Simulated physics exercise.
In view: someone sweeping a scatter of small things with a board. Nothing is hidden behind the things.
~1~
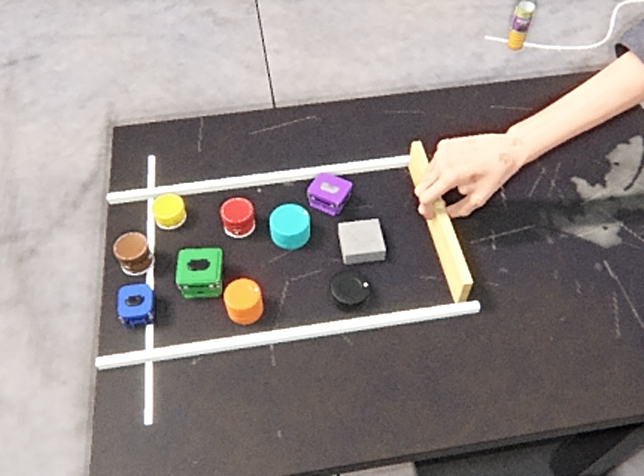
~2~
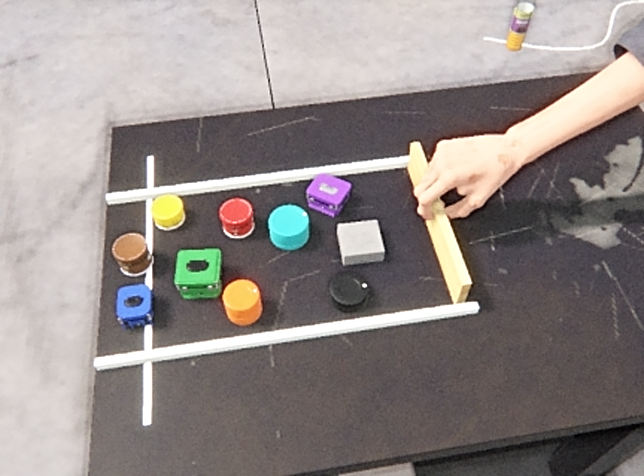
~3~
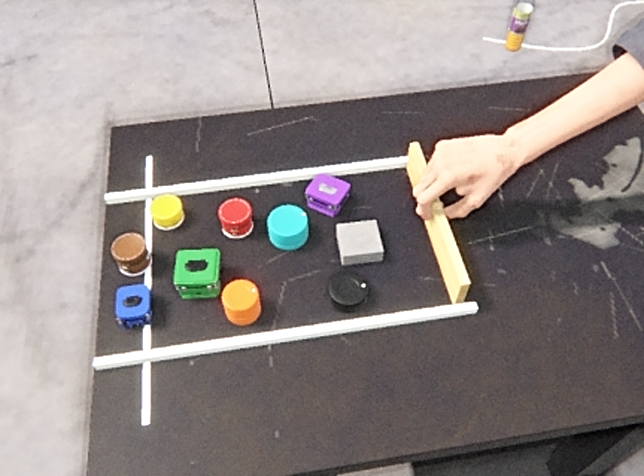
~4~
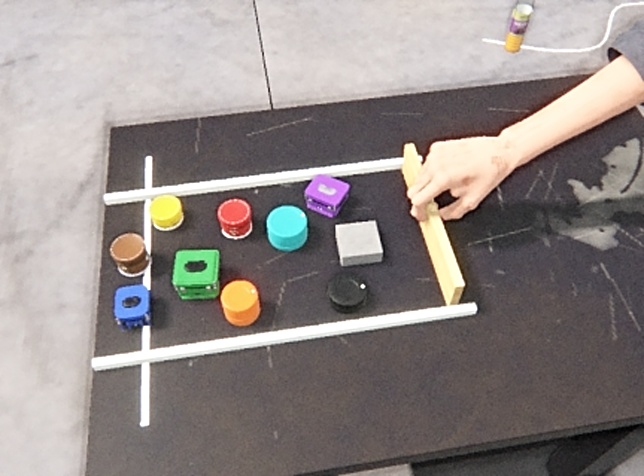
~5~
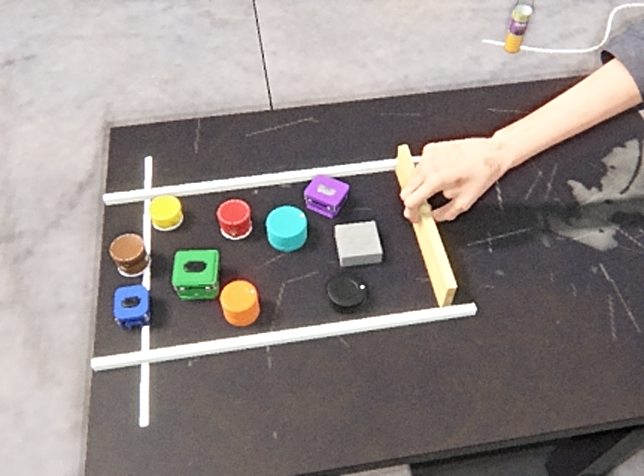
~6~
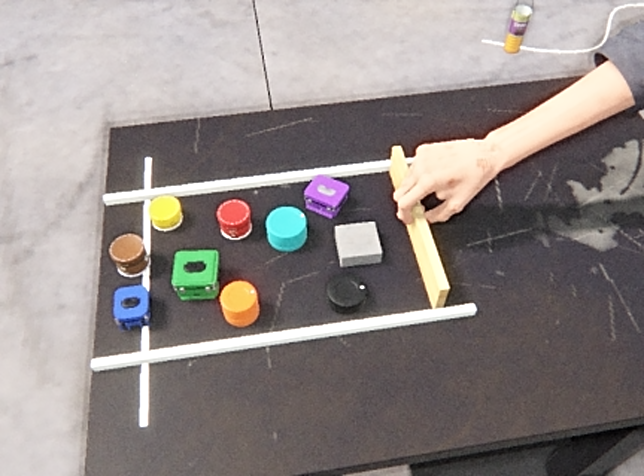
A hand held a light wooden board upright at the right end of two white rails and slid it slowly a short way left, while the scattered colorful pots and blocks between them stayed put.
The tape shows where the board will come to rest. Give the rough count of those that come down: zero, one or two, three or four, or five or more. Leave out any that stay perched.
The number that fall off is five or more.
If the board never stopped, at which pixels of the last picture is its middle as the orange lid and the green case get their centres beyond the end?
Its middle is around (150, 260) and around (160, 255).
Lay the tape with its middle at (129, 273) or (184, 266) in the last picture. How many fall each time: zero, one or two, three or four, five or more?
The falls would be five or more; one or two.
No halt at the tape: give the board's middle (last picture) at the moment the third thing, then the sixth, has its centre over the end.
Its middle is around (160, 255) and later (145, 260).
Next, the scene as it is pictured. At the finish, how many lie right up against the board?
In contact: 4.
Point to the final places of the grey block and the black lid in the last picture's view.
Near (123, 285) and (124, 326).
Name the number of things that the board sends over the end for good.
Fallen: 6.
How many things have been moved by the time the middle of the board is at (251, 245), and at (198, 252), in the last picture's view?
First 7, then 9.
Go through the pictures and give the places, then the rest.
In the first frame, brown pot (135, 254); blue case (138, 306); yellow pot (169, 212); board (437, 218); tape (150, 269).
In the second frame, blue case (137, 307); red pot (237, 219).
In the third frame, yellow pot (167, 213); black lid (348, 293).
In the fourth frame, brown pot (131, 255); purple case (327, 196).
In the fifth frame, blue case (134, 308); green case (198, 275).
In the sixth frame, brown pot (131, 256); blue case (134, 308); yellow pot (166, 214); board (416, 223); tape (146, 271).
Soon after, none off yet; brown pot at rest near (131, 256); blue case at rest near (134, 308); yellow pot at rest near (166, 214).
After that, none off yet; brown pot at rest near (130, 255); blue case displaced about its own width near (90, 321); yellow pot displaced about its own width near (126, 209).
In the end, the number that fall off is five or more; gone, red pot, orange lid, green case, yellow pot, blue case and brown pot.
